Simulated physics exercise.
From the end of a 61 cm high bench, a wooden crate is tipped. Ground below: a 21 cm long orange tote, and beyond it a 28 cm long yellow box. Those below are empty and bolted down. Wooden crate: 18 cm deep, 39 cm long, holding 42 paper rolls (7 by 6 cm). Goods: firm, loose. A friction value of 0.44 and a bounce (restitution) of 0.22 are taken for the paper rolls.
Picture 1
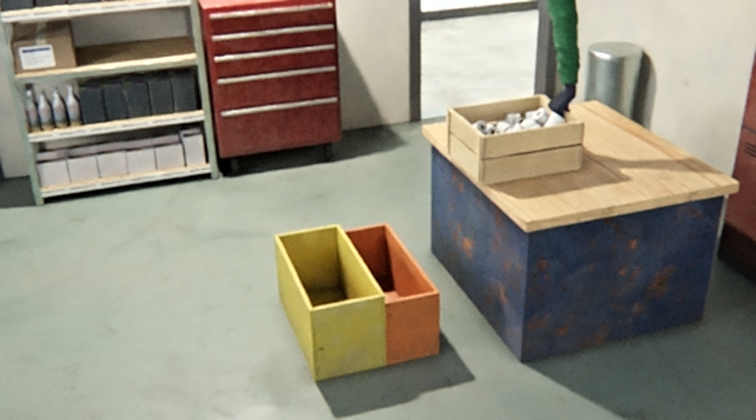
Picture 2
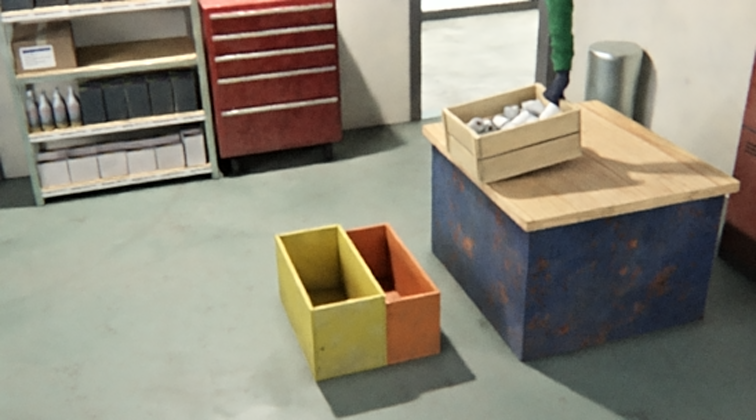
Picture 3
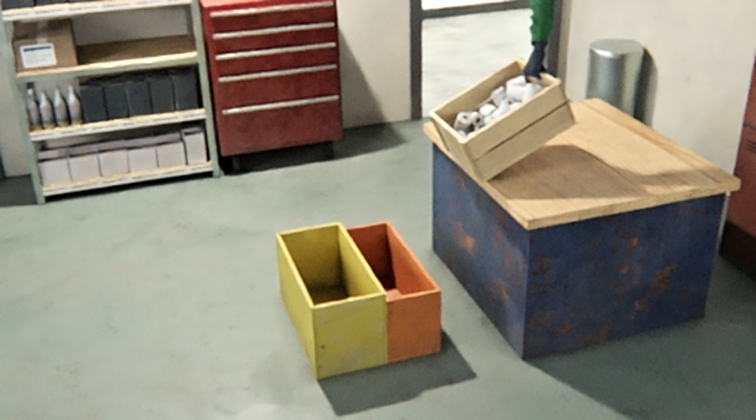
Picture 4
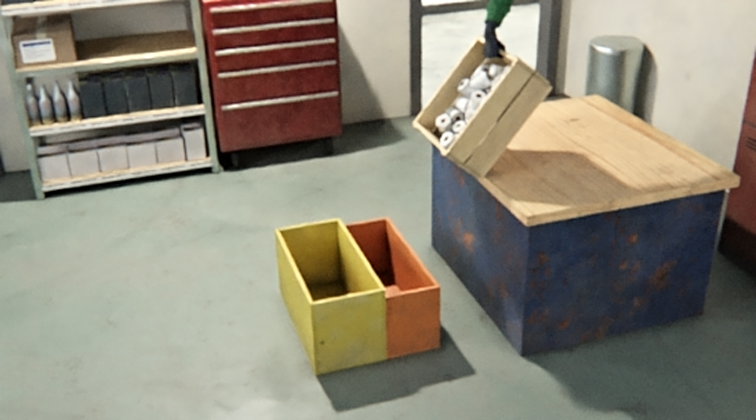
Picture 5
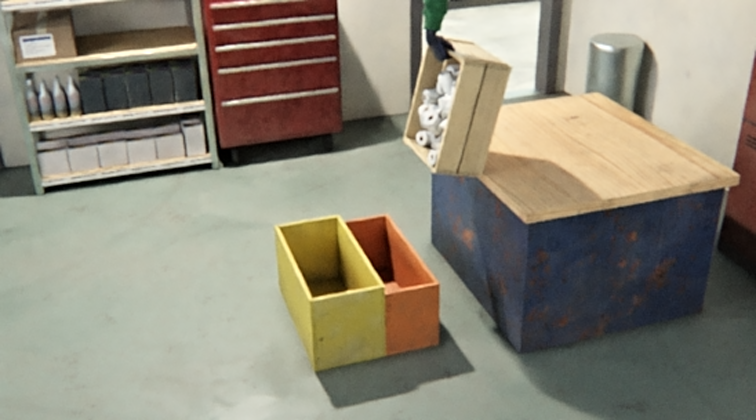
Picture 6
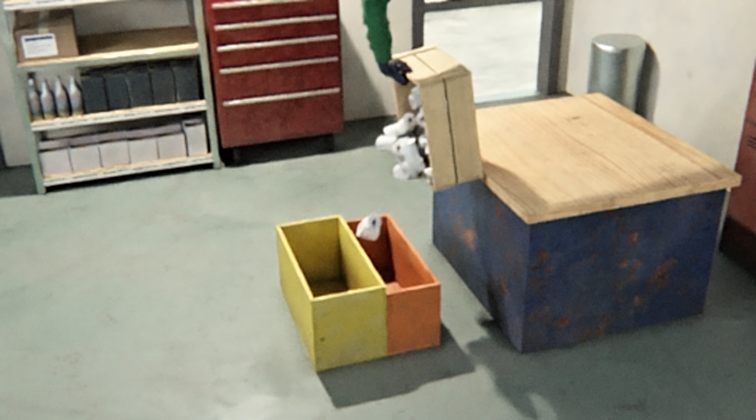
A green-sleeved arm tips a wooden crate off the bench's end, and white rolls tumble out.
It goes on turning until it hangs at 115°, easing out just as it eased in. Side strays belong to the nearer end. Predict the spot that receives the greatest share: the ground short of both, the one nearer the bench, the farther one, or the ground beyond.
I would predict nearer.
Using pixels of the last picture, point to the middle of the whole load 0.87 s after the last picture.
At about (382, 300).
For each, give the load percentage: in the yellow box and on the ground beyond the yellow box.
Close to 25 and 0 percent respectively.
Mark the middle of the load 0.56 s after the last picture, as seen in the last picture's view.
Estimated centre in the last picture: (388, 288).
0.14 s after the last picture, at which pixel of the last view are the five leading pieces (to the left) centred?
Mean position approx. (357, 257).
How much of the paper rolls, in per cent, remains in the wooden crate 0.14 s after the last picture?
I'd say close to 50 per cent of it is still inside.
Then, 0.14 s after the last picture, tilt 109°; 20 still in the wooden crate, 2 in the orange tote, 1 in the yellow box and 19 in the air.
Then, 0.31 s after the last picture, tilt 115°; 14 still in the wooden crate, 14 in the orange tote, 6 in the yellow box and 8 in the air.
Then, 0.56 s after the last picture, tilt 115°; 2 still in the wooden crate, 19 in the orange tote, 10 in the yellow box and 11 in the air.
Final count (0.87 s after the last picture), 32 in the orange tote and 10 in the yellow box.
